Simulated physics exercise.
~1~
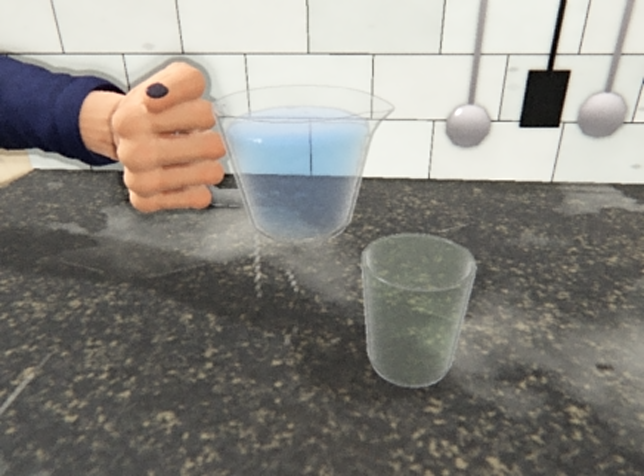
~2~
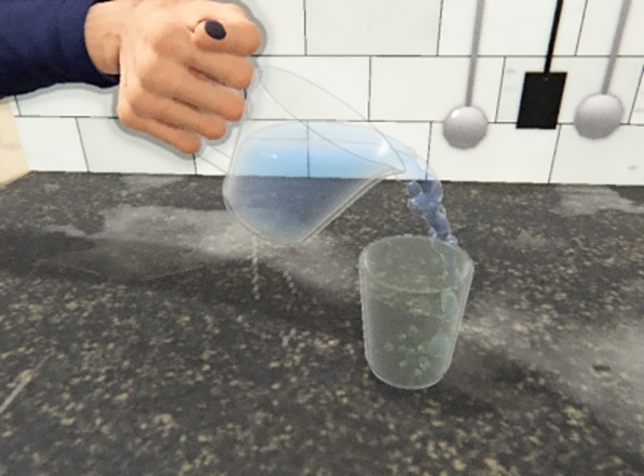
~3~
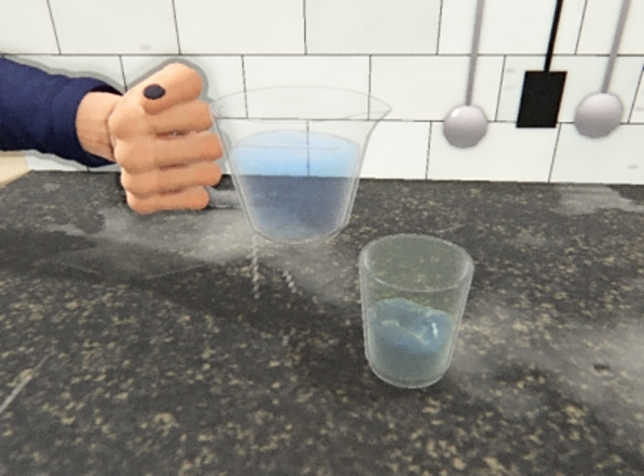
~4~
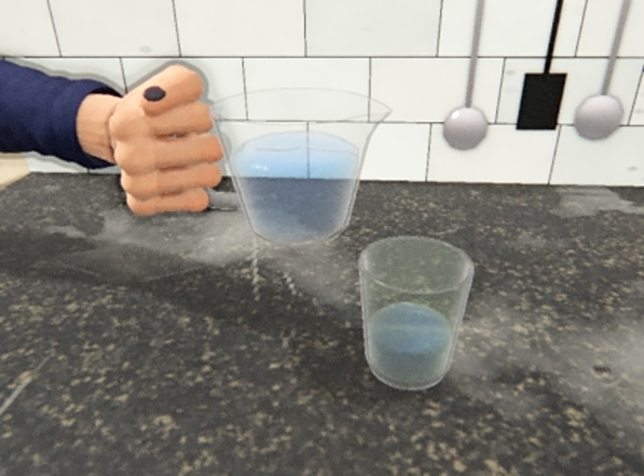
Hand tilting a clear measuring jug, pouring bluish water into an empty tumbler, then levelling it, leaving the tumbler partly filled.
